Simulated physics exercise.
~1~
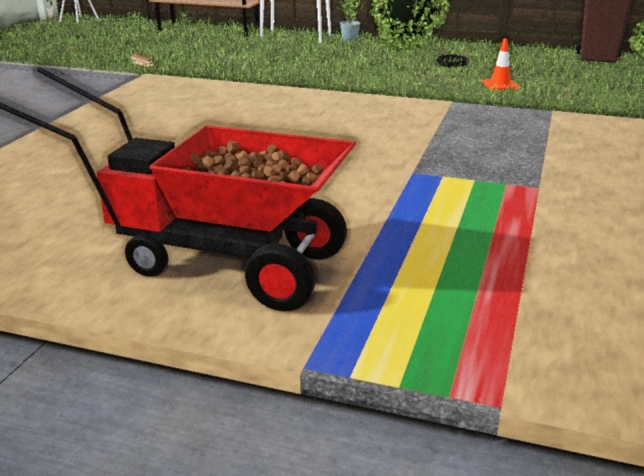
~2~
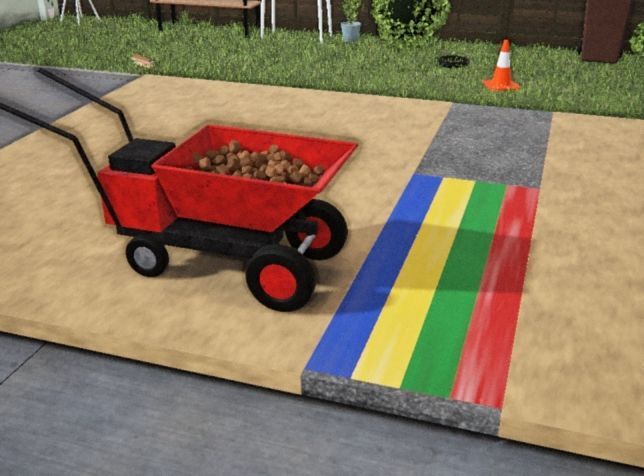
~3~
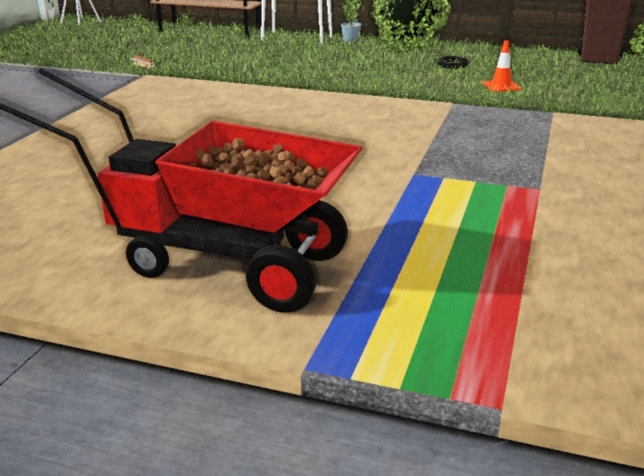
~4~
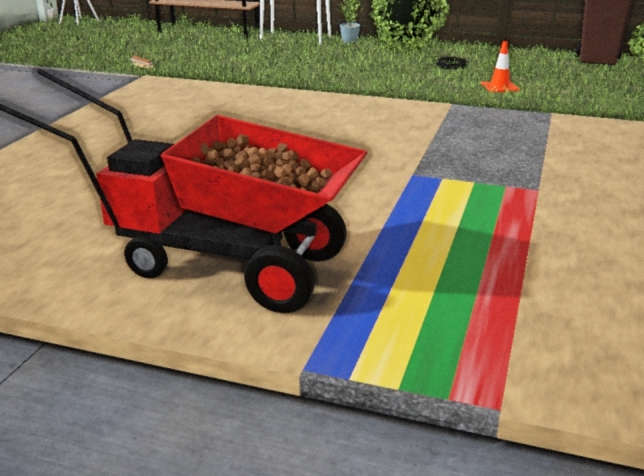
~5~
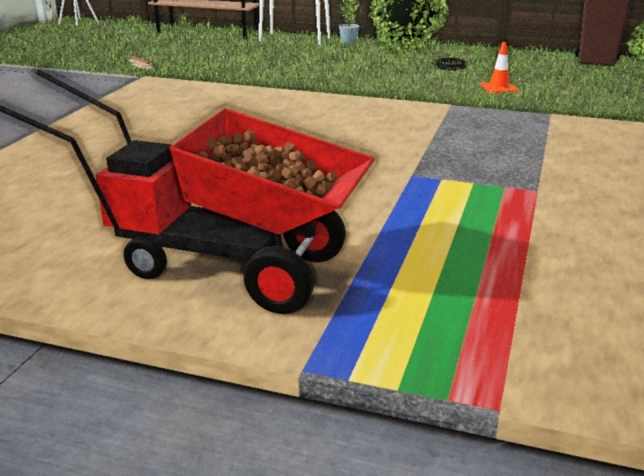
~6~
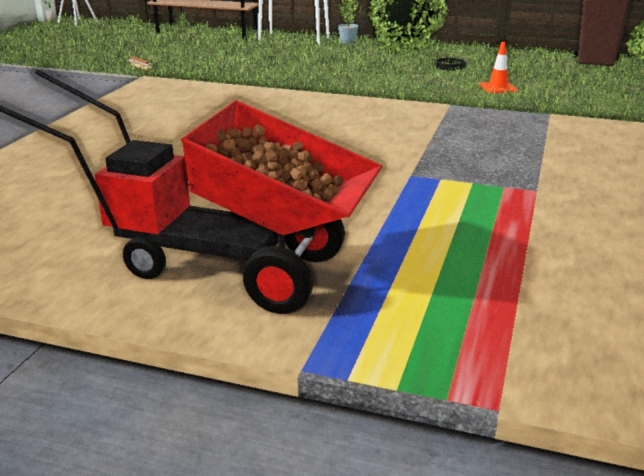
The red skip of a small barrow, heaped with brown clods, tilts gradually forward, its rear edge rising and its front lip dipping to the right, while the black wheels stay put. Seen from slightly above, the barrow stands at left on a sandy surface beside blue, yellow, green and red strips. Grass and an orange cone lie behind, and the view stays almost still.
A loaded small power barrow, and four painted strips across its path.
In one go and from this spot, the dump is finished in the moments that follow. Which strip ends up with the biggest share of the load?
The green strip.
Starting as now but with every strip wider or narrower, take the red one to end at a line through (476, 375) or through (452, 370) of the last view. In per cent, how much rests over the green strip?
Shares: About 40 per cent; about 30 per cent.
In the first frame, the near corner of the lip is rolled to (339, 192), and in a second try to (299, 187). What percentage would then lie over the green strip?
It works out to 40 per cent in the first case and 20 per cent in the second.
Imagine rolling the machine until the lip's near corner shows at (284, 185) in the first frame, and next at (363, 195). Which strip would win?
First: Yellow; second: The red one.
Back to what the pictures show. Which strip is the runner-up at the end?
The runner-up is the yellow one.
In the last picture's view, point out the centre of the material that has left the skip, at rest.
The centre comes to rest near (444, 303).
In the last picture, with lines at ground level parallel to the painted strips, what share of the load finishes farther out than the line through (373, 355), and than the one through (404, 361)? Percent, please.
Estimate: 80 % and 60 %, respectively.
Soon after the last picture, skip tipped steeply; all in the skip.
A little later, skip tipped right over; about two thirds in the skip; about a quarter over the yellow strip; a small part over the green strip; a stray few over the red strip; a stray few falling.
Later still, skip tipped right over; about a quarter in the skip; about a quarter over the yellow strip; about a third over the green strip; a small part over the red strip; a small part off the paint.
At rest, skip tipped right over; about a quarter in the skip; a stray few over the blue strip; about a quarter over the yellow strip; about a third over the green strip; a small part over the red strip; a small part off the paint.
